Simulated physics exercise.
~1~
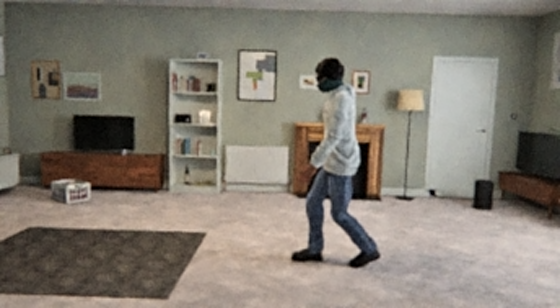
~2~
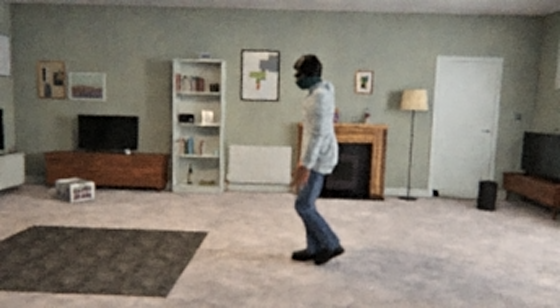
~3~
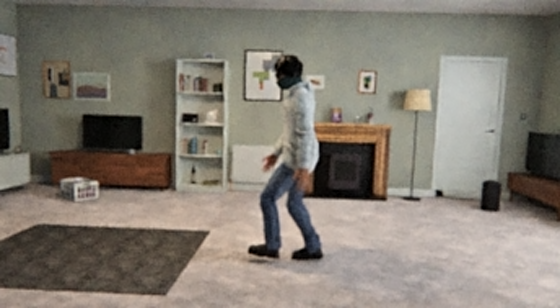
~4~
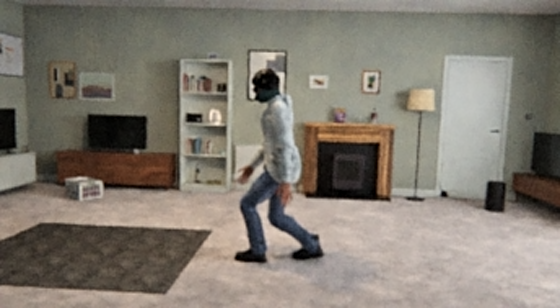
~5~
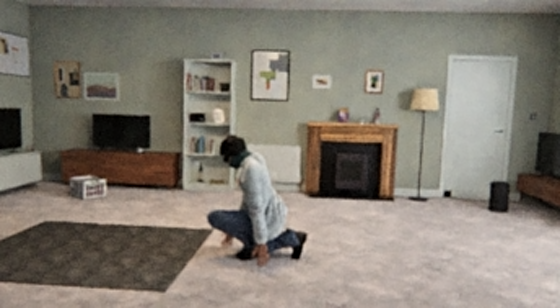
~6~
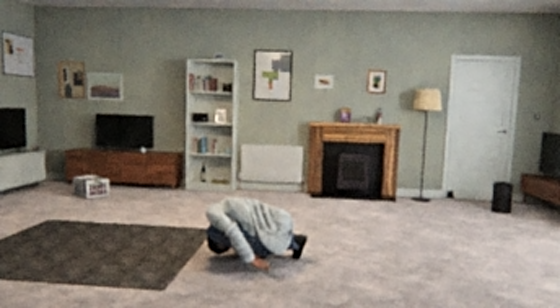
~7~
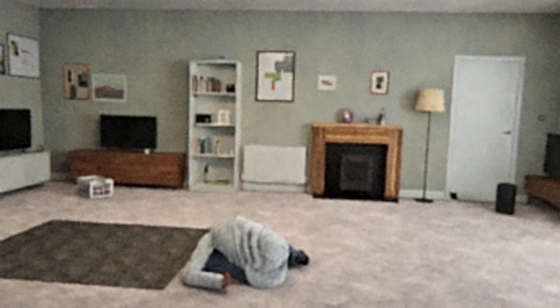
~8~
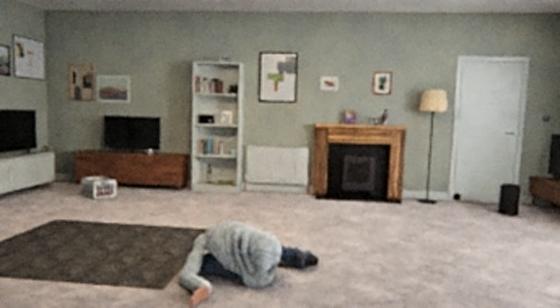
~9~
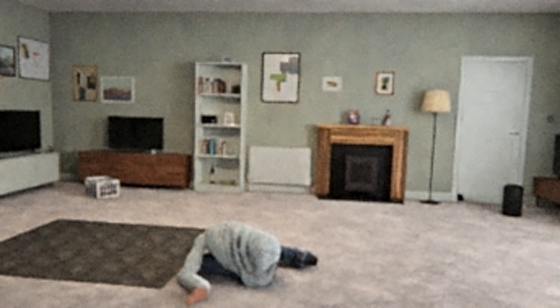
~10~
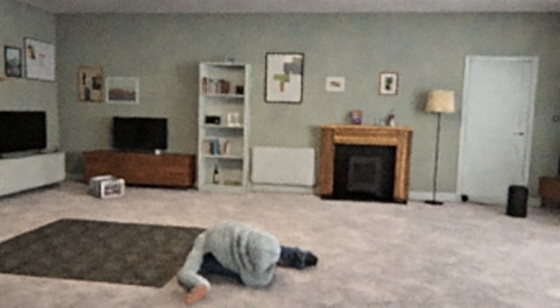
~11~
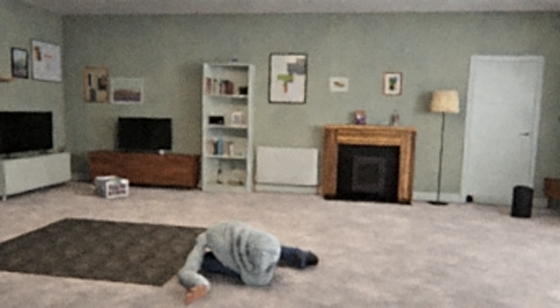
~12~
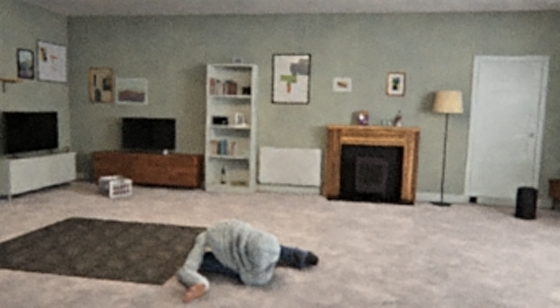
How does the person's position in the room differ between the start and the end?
At the start the person is upright, to the right of the black mat and in front of the fireplace. By the end they are further left and down on the floor, slumped beside the mat's edge.
